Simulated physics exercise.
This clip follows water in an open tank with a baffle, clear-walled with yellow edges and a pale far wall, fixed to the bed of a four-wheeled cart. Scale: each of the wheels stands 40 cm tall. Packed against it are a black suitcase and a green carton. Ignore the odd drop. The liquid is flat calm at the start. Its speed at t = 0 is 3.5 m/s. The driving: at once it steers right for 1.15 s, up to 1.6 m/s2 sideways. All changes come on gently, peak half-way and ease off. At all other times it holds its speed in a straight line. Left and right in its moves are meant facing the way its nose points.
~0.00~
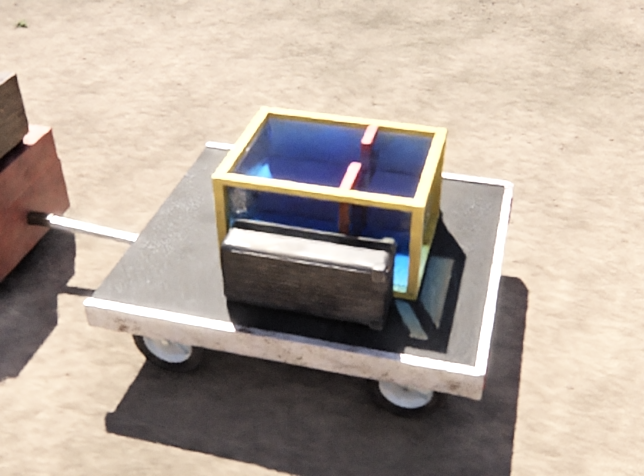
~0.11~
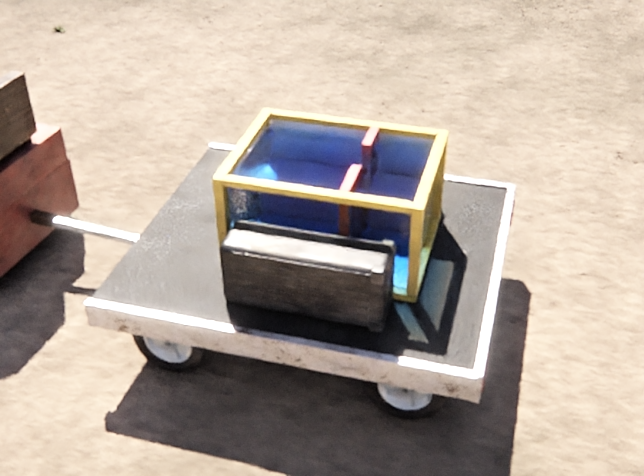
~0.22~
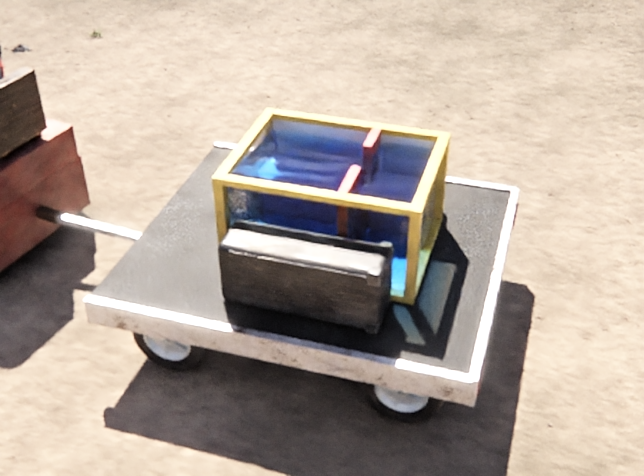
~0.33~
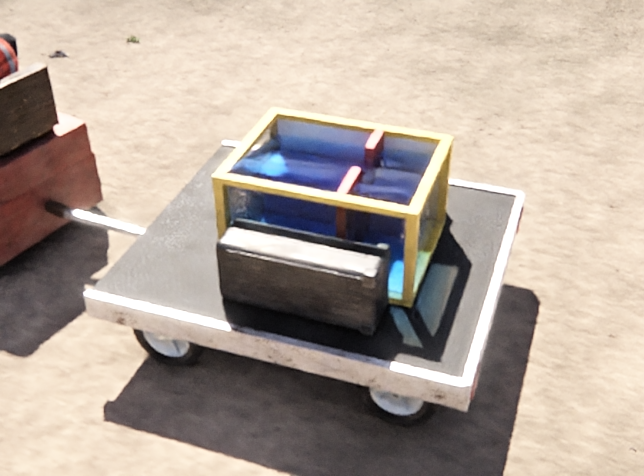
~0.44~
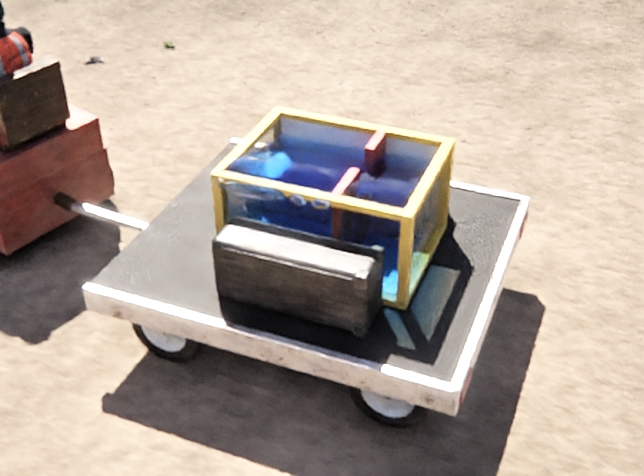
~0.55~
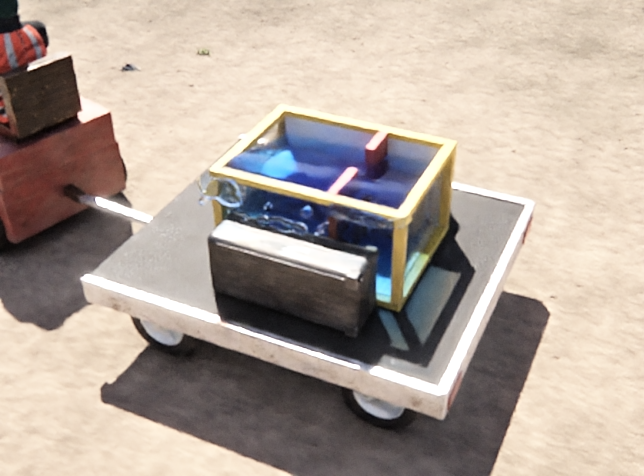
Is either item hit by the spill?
The black suitcase gets wet and the green carton escapes the spill.
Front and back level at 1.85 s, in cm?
Front 44 cm, back 46 cm.
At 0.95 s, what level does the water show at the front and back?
Front 46 cm, back 44 cm.
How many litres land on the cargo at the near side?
Roughly 4 L.
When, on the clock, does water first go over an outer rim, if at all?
Near 0.6 s.
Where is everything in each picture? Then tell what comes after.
The surface is at (246, 175) by the front wall; at (401, 196) by the back wall; it lies level with the rim line; board top at (344, 190) and (370, 134); the front is on the left, levels are read along the near wall; the black suitcase stands at the near side; the green carton stands at the far side; a wheel hub at (405, 393), in the first picture.
The surface is at (247, 175) by the front wall; at (400, 198) by the back wall; it lies level with the rim line, in the second picture.
The surface is at (246, 164) by the front wall; at (399, 199) by the back wall; it climbs 7° towards the near side, in the third picture.
The surface is at (247, 167) by the front wall; at (398, 197) by the back wall; it climbs 11° towards the near side, in the fourth picture.
The surface is at (245, 162) by the front wall; at (394, 196) by the back wall; it climbs 15° towards the near side, in the fifth picture.
The surface is at (244, 159) by the front wall; at (389, 195) by the back wall; it climbs 15° towards the near side; a wheel hub at (376, 402), in the sixth picture.
After 0.95 s the surface is 46 cm up at the front and 44 cm at the back; 2 per cent is out, over the near side.
After 1.35 s the surface is 43 cm up at the front and 44 cm at the back; 2 per cent is out, over the near side.
After 1.85 s the surface is 44 cm up at the front and 45 cm at the back; 2 per cent is out, over the near side.
After 4.14 s 2 per cent is out, over the near side; the black suitcase has caught 4 litres and the green carton a few drops.
